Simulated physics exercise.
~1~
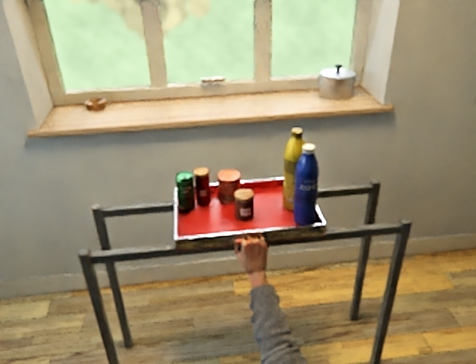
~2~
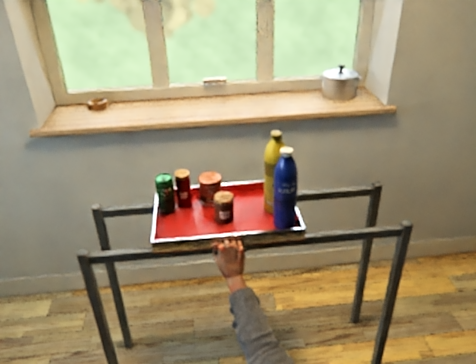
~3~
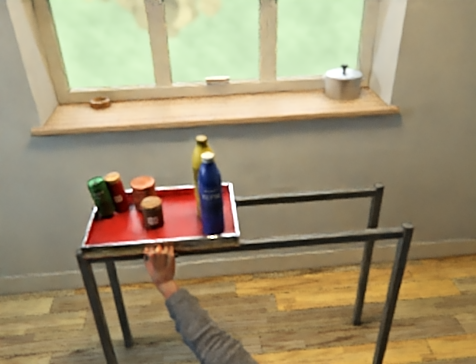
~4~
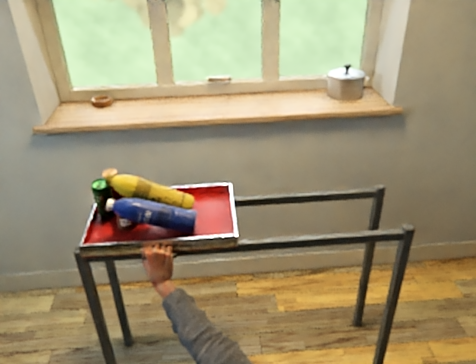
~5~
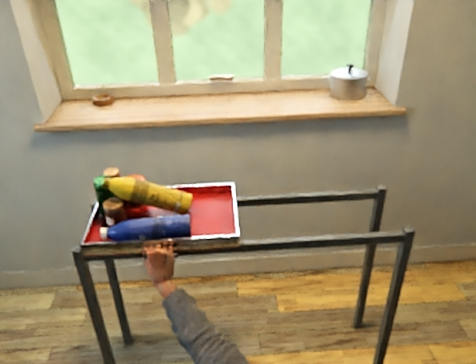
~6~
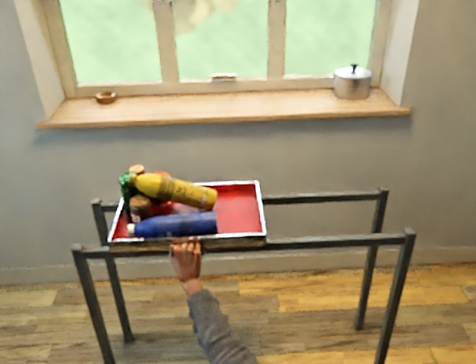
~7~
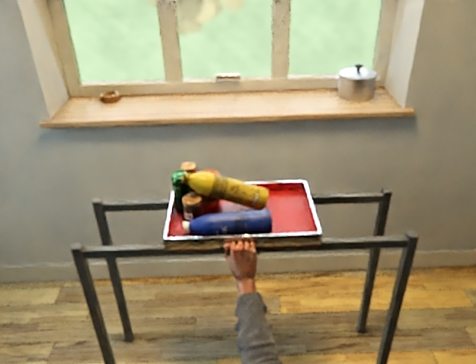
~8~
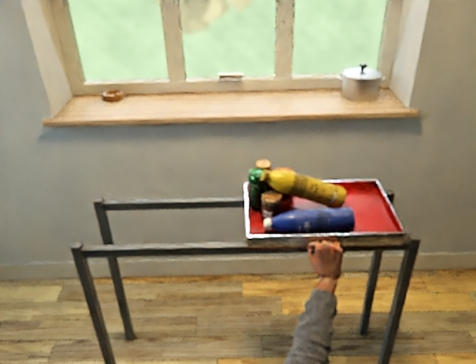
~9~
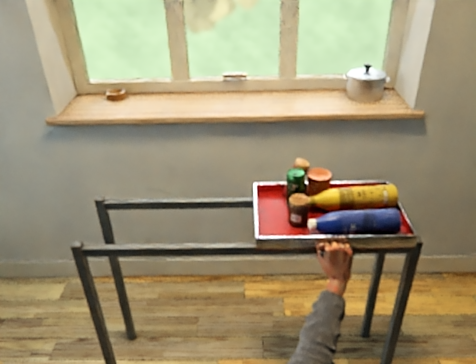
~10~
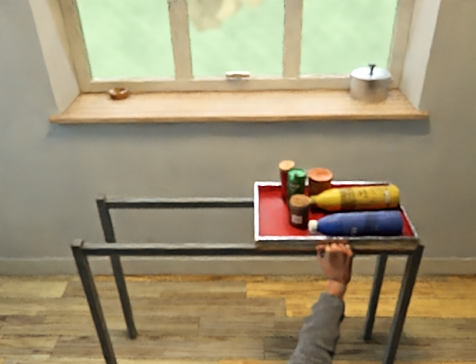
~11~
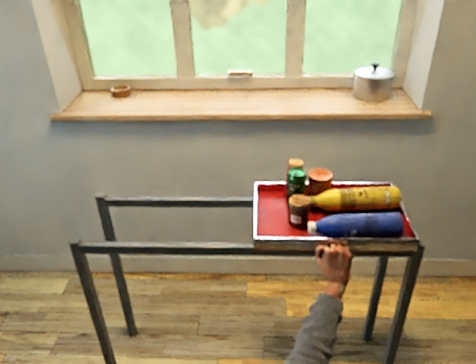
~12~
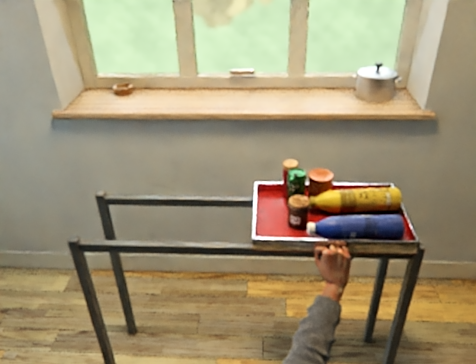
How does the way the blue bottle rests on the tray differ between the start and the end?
At the start the blue bottle stands upright on the tray, but at the end it is lying on its side.
